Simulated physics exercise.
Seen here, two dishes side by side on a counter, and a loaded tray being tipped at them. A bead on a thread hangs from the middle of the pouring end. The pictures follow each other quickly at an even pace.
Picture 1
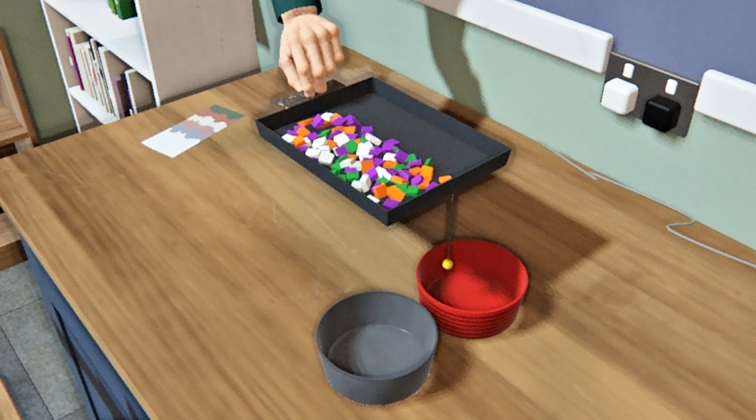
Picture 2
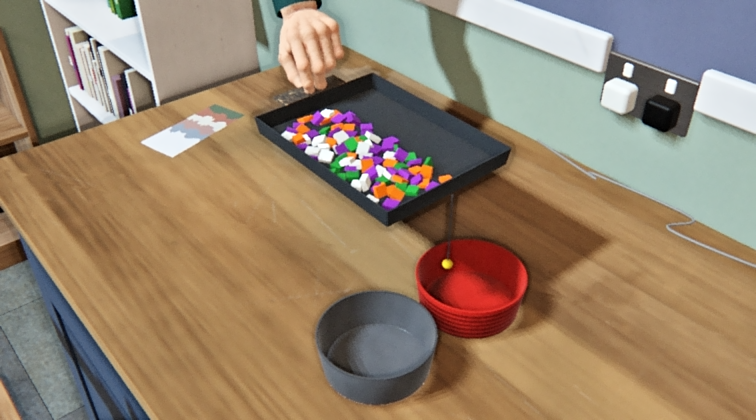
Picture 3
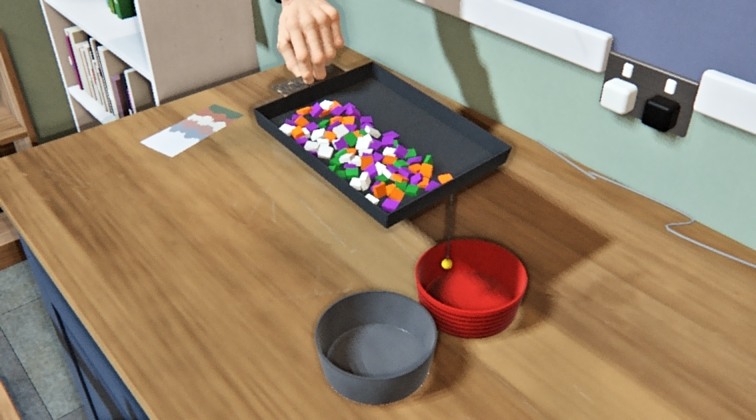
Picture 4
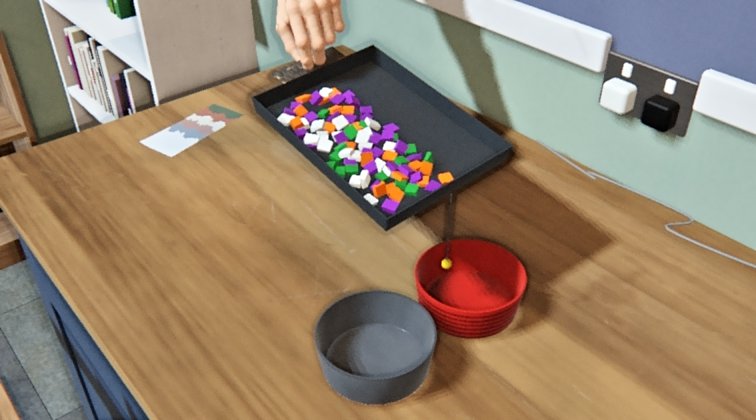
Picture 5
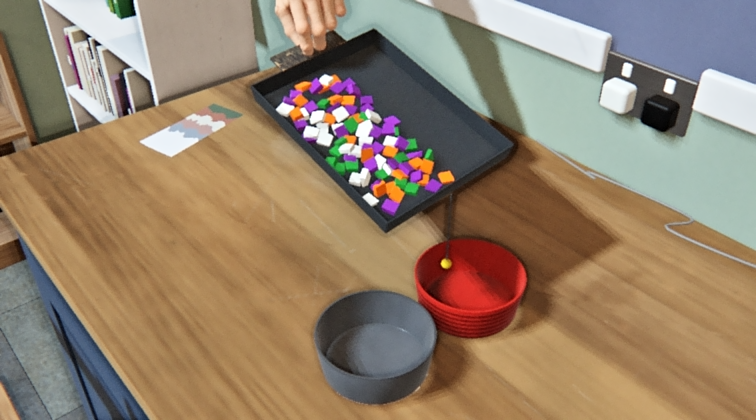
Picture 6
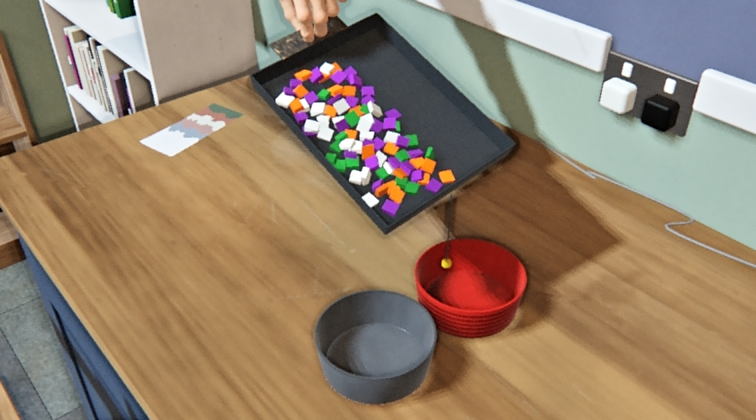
The clip opens on a dark tray of colourful tiles held nearly level by a hand above a grey dish and a red dish on a wooden counter. The hand raises the tray's far end, and the tray tilts steadily more, its left front corner dipping lowest while the tiles stay inside.
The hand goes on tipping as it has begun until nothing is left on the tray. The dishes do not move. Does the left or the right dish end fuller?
The left one ends fuller.
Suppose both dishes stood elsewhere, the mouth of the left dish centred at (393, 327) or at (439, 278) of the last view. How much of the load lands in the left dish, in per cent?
First some 90, then 30 per cent.
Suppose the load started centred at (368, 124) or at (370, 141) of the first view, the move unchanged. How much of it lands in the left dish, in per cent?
Near 70 % and 60 %.
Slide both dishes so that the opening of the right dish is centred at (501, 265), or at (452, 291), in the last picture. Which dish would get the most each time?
First the dish on the left, then the right dish.
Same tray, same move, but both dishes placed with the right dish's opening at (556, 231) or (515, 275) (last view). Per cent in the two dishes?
In turn 10 and 90 in a hundred.
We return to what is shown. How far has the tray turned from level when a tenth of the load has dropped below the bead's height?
At some 85 degrees.
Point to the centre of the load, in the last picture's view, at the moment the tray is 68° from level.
Around (393, 190).
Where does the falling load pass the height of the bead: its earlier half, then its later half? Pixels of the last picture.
The first part at (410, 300); the rest at (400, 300).
Soon, tray tipped steeply; all on the tray.
A while on, tray tipped past a quarter turn; about a quarter on the tray; about a third in the left dish; a small part outside both; about a third in the air.
Towards the end, tray tipped past a quarter turn; most in the left dish; a small part in the right dish; a small part outside both.
Finally, tray tipped past a quarter turn; most in the left dish; a small part in the right dish; a small part outside both.
